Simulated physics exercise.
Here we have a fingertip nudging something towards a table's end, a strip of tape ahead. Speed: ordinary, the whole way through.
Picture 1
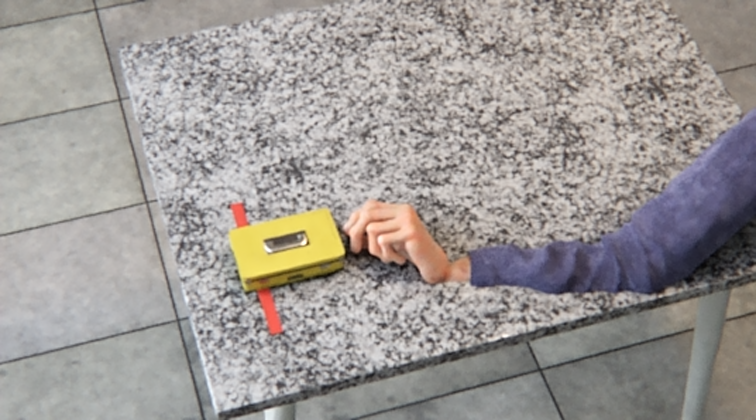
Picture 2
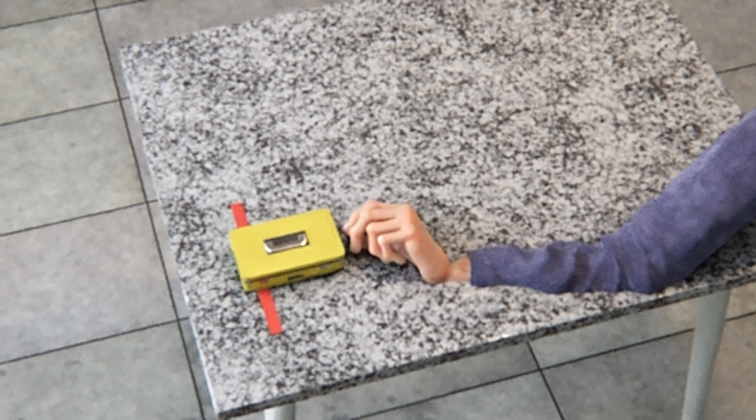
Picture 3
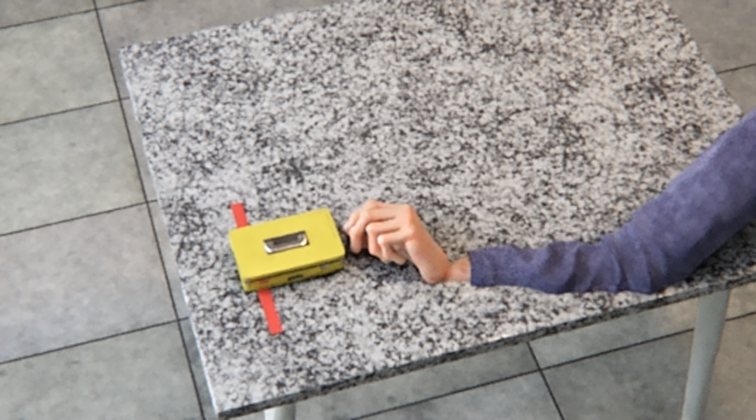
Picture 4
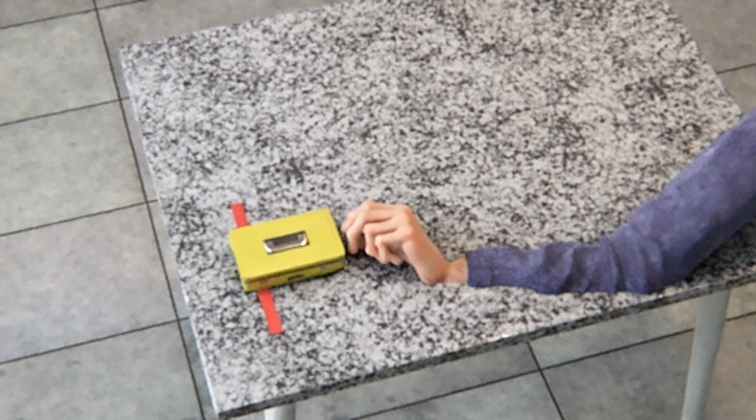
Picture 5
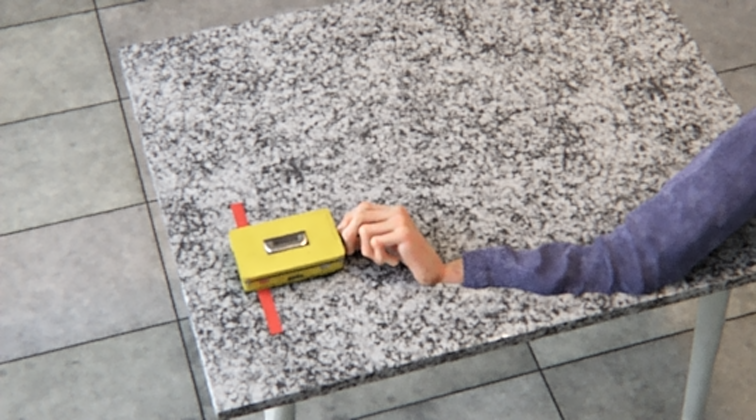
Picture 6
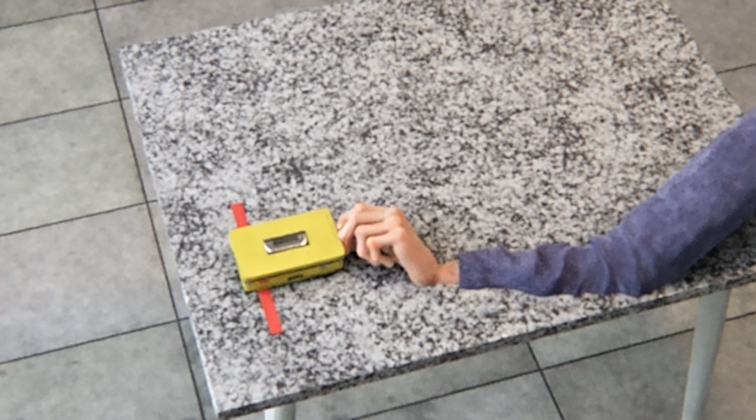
The clip shows a hand in a purple sleeve held against the right side of a yellow case lying across a red tape strip on a speckled tabletop; the hand and arm shift very slightly while the case stays still.
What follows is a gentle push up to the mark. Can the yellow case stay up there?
The yellow case stays put.
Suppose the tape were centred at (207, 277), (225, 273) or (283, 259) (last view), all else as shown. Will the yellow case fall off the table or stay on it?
Try by try, it overshoots; overshoots; pulls up in time.
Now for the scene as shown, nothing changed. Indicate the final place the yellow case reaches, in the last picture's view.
Roughly at (198, 272).
Then, 0.62 s later than the last frame, yellow case shifted a little near (246, 260).
When it is over, the yellow case remains on top, near (198, 272).
